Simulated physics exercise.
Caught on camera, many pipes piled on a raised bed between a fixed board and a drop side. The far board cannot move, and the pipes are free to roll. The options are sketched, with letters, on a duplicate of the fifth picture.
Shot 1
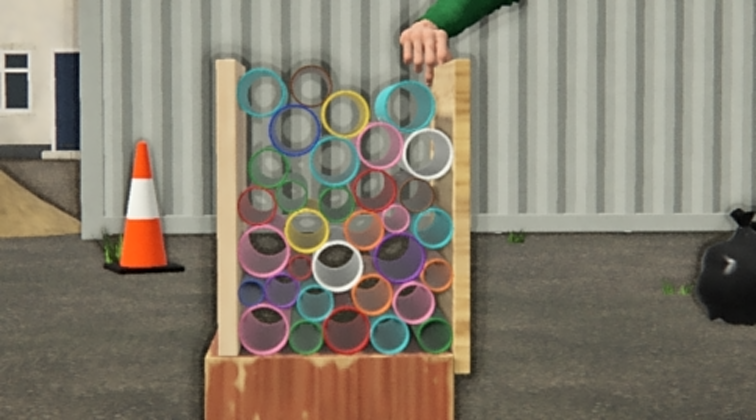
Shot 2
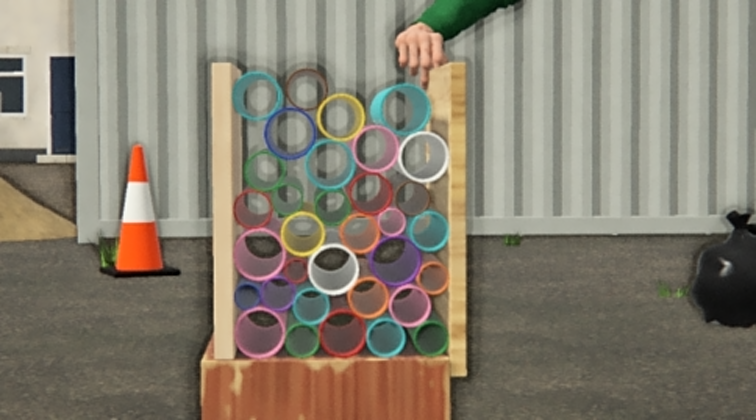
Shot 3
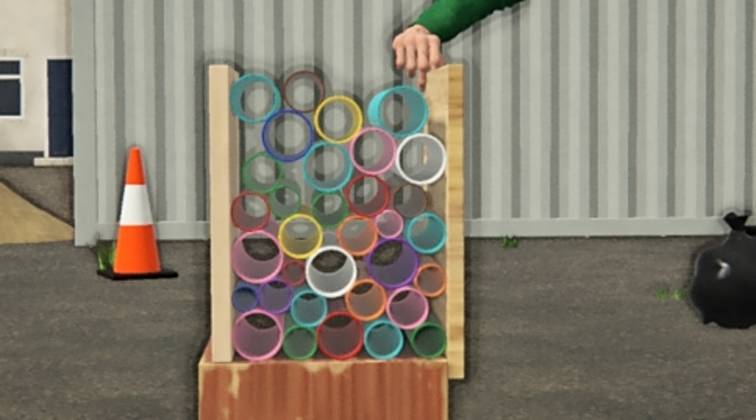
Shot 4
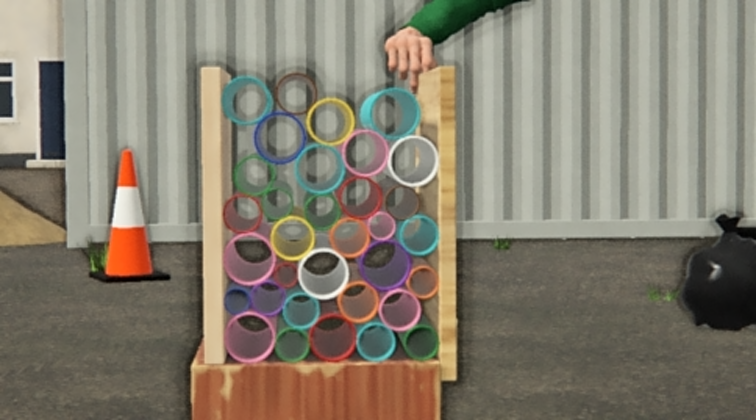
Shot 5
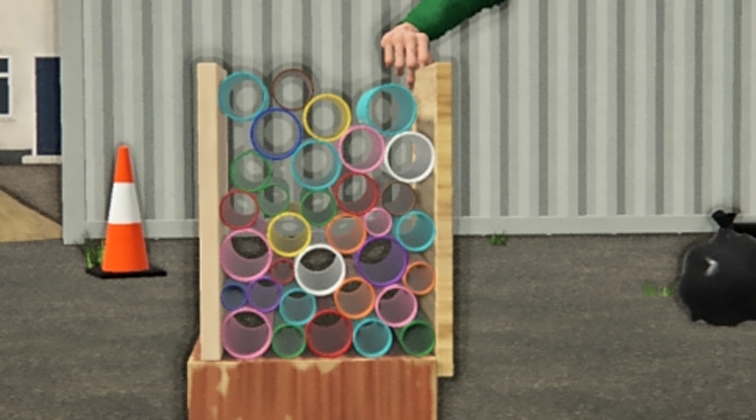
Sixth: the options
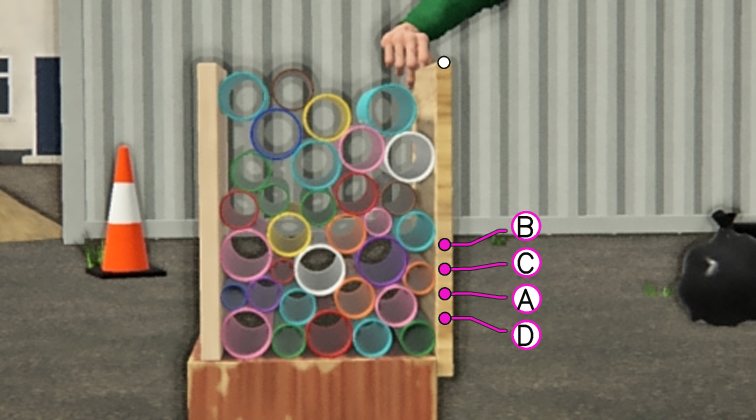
A hand in a green sleeve rests its fingers at the top of the right-hand wooden board in a paved yard, seen straight on from the front before a grey corrugated metal wall. Between two upright boards on a reddish-brown block sit stacked turquoise, pink, white, yellow and green pipes, with an orange-and-white cone left and a black bag right. The pipes and hand stay essentially still while the camera drifts slightly, shifting everything a little left.
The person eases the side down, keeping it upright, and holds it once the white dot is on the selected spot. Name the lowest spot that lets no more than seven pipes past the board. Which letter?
Slide it to B.
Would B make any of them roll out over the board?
Yes.
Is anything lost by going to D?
Yes, at D.
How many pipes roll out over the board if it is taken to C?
The count is ten.
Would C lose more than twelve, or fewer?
Fewer than twelve.
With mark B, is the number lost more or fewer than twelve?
At B, fewer than twelve.
On the copy, A at (445, 294); B at (445, 245); C at (445, 269); D at (445, 318); the white dot at (444, 63).
On B. First, top of the board (436, 139).
Then, top of the board (436, 226).
Finally, top of the board (436, 244), six out over the board.
By contrast, A more than seven out over the board; C more than seven out over the board; D more than seven out over the board.
